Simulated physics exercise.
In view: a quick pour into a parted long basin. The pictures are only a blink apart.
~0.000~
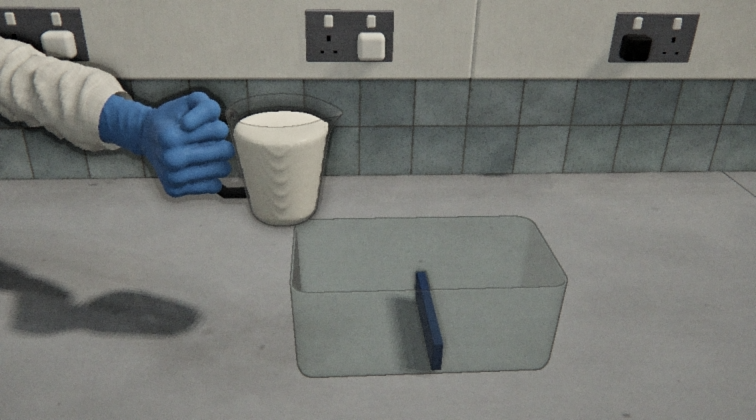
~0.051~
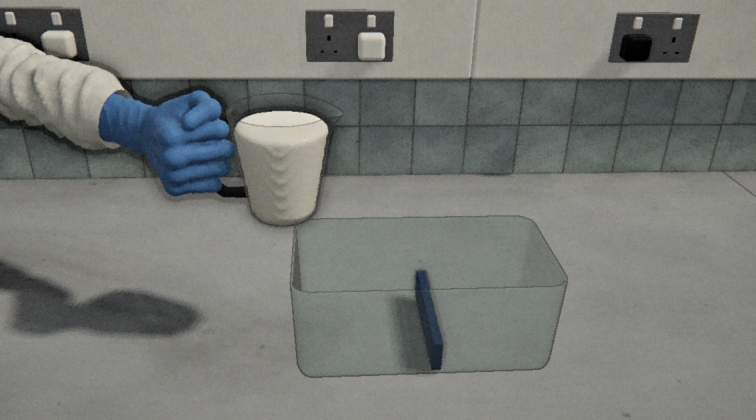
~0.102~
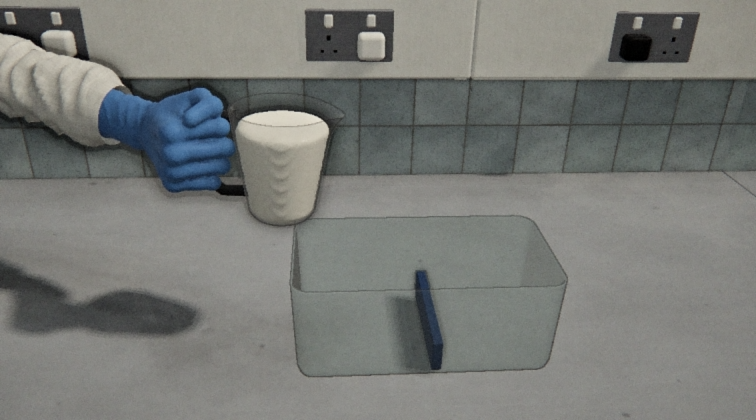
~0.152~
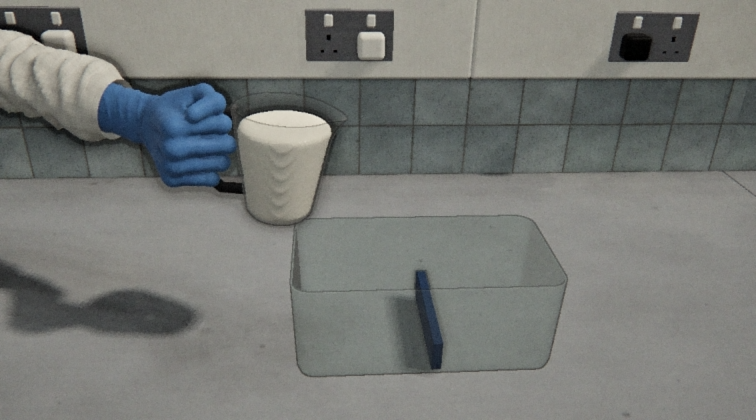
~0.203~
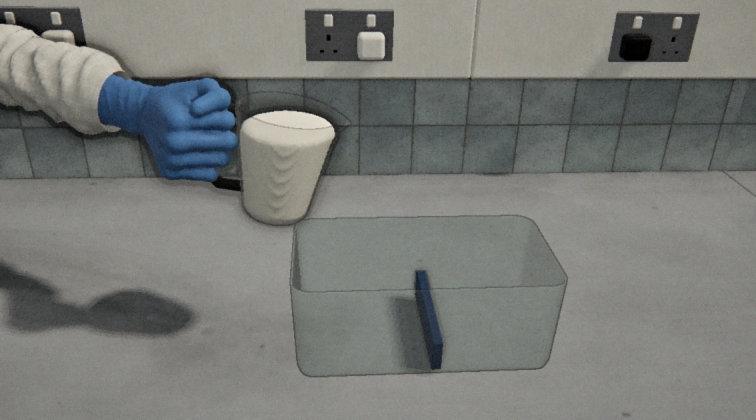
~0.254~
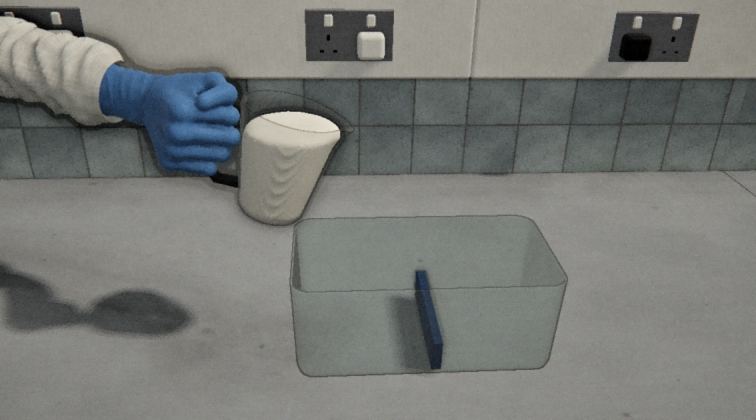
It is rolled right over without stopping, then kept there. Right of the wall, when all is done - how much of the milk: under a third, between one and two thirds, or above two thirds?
Low band.
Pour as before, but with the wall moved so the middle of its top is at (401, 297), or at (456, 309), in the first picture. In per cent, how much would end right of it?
The first placement gives around 35 percent, the second 10 percent.
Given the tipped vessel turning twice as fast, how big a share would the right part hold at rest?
Around 10 per cent ends up there.
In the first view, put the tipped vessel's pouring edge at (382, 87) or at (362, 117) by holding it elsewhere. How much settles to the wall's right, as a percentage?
About 60 per cent, then about 20 per cent.
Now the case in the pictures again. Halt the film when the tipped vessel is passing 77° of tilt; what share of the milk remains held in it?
Amount still in: Approx. 65 %.
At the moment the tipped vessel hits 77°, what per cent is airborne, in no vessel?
Estimate: Some 20 per cent.
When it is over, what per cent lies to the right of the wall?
Some 5 parts in a hundred.
By 0.65 s the tilt is 77° and 66 per cent is still to pour, 14 is left of the wall and 0 right of it.
By 0.94 s the tilt is 112° and 8 per cent is still to pour, 81 is left of the wall and 1 right of it.
By 1.25 s the tilt is 117° and 0 per cent is still to pour, 92 is left of the wall and 6 right of it.
By 1.58 s the tilt is 117° and 0 per cent is still to pour, 92 is left of the wall and 6 right of it.
At rest 92 per cent lies left of the wall, 6 right of it and 2 outside.
